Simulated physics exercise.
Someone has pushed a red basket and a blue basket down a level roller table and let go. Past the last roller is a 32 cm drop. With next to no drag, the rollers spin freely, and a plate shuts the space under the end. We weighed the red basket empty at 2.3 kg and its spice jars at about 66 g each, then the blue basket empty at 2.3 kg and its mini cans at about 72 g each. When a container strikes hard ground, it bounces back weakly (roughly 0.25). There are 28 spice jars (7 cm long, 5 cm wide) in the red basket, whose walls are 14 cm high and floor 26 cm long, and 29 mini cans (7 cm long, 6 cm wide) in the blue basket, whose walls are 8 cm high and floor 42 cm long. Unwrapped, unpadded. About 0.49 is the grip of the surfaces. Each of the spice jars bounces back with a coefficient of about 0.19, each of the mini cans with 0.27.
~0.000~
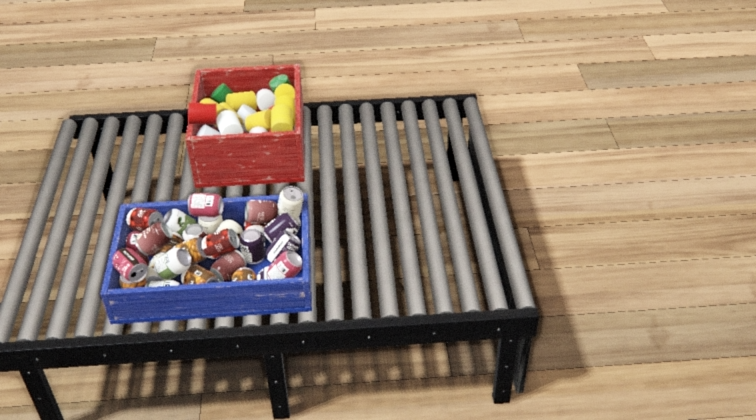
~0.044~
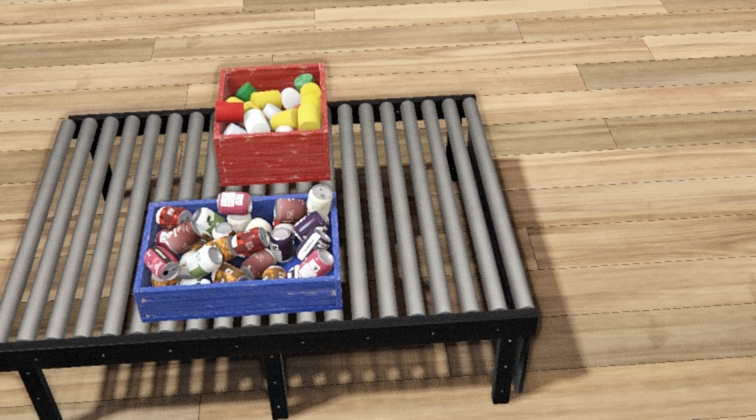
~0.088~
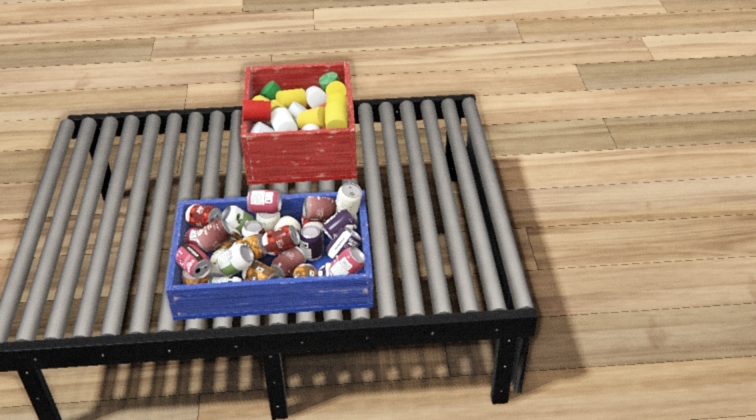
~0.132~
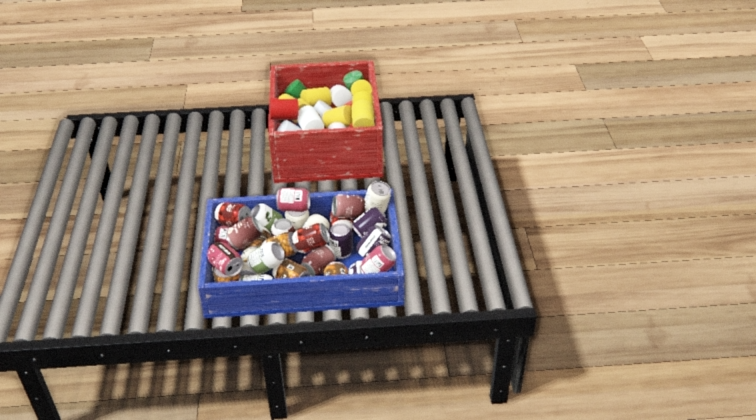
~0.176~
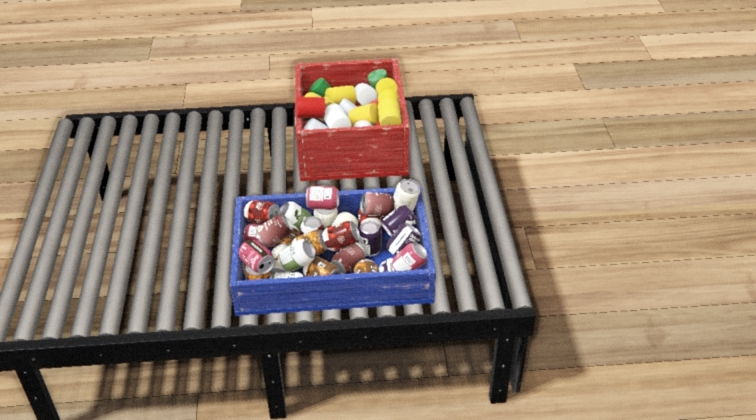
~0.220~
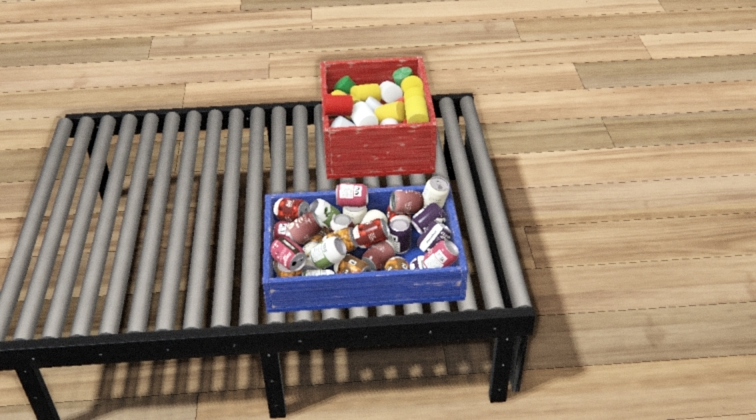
A red basket of colorful jars and a blue basket of small cans rolled steadily side by side to the right across a metal roller table, their contents staying inside, with no one touching them.
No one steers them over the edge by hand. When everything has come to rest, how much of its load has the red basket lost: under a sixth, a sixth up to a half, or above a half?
It loses less than one sixth of the load.
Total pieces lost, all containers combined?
Roughly 2 pieces.
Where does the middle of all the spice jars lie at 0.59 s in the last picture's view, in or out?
The middle is around (587, 136).
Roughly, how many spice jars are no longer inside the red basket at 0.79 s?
The number is about 1 at that moment.
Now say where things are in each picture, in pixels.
In the first picture (we follow the rim corner now nearest the camera), red basket at (191, 138); blue basket at (108, 292); 46 cm of track left ahead; nothing out yet.
In the second picture, red basket at (219, 136); blue basket at (140, 290); 39 cm of track left ahead.
In the third picture, red basket at (246, 135); blue basket at (172, 287); 32 cm of track left ahead.
In the fourth picture, red basket at (274, 133); blue basket at (205, 285); 25 cm of track left ahead.
In the fifth picture, red basket at (301, 131); blue basket at (237, 283); 18 cm of track left ahead.
In the sixth picture, red basket at (329, 129); blue basket at (269, 280); 11 cm of track left ahead; nothing out yet.
After 0.29 s, the overhang begins.
After 0.59 s, the red basket leans 16° with 0 of 28 out and the blue basket leans 9° with 0 of 29 out.
After 0.79 s, the red basket is level with 1 of 28 out and the blue basket leans 5° with 0 of 29 out.
After 1.14 s, the red basket is level with 2 of 28 out and the blue basket is level with 0 of 29 out.
When it is over (at 1.24 s), the red basket is level with 2 of 28 out and the blue basket is level with 0 of 29 out. Asked share, 2 of 28, 7 per cent.
